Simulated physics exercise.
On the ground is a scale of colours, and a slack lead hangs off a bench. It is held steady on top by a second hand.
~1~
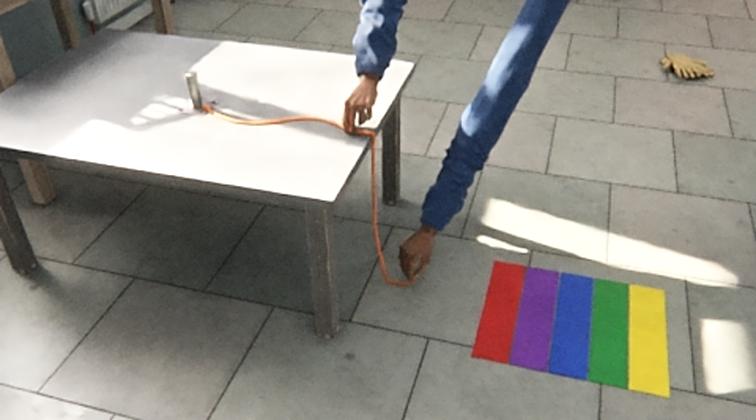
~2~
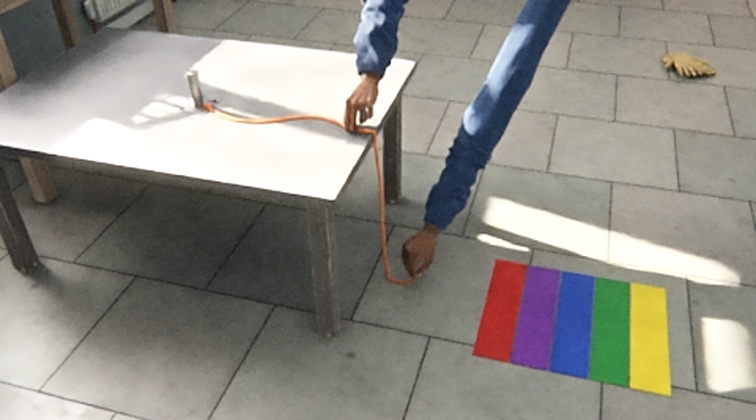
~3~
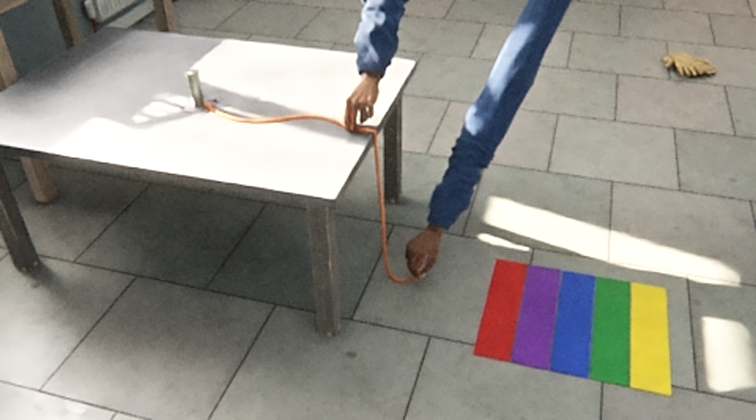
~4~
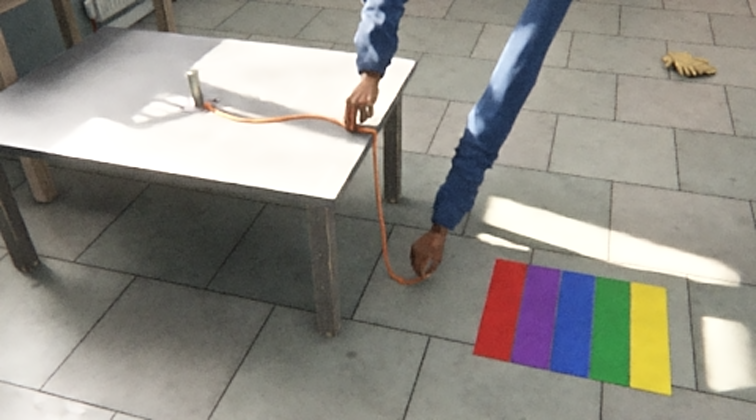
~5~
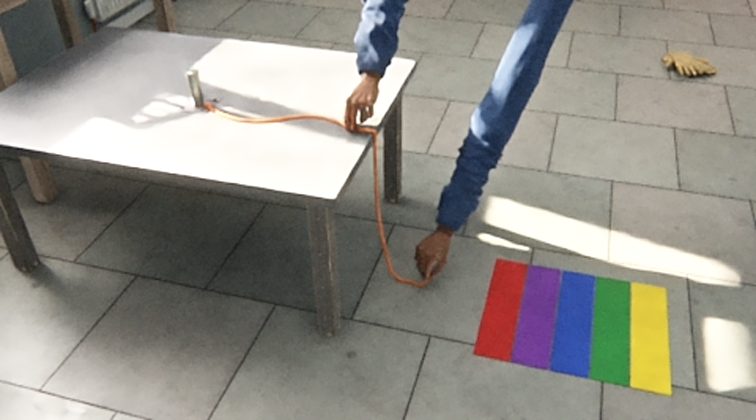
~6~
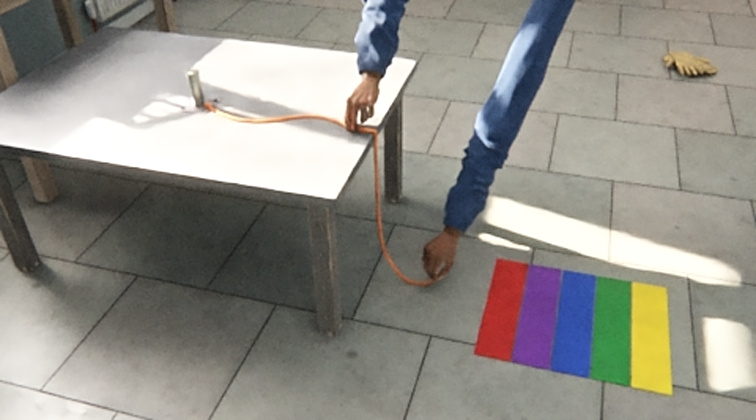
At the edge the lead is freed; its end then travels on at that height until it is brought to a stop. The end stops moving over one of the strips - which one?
The purple strip.
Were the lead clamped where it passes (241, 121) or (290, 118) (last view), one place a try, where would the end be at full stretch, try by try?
(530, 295) and (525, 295).
Early on, end near (487, 288); short of the strips.
Midway, end near (519, 294); over red.
At the end of the slack, end near (539, 297); over purple. It halts on the purple strip.
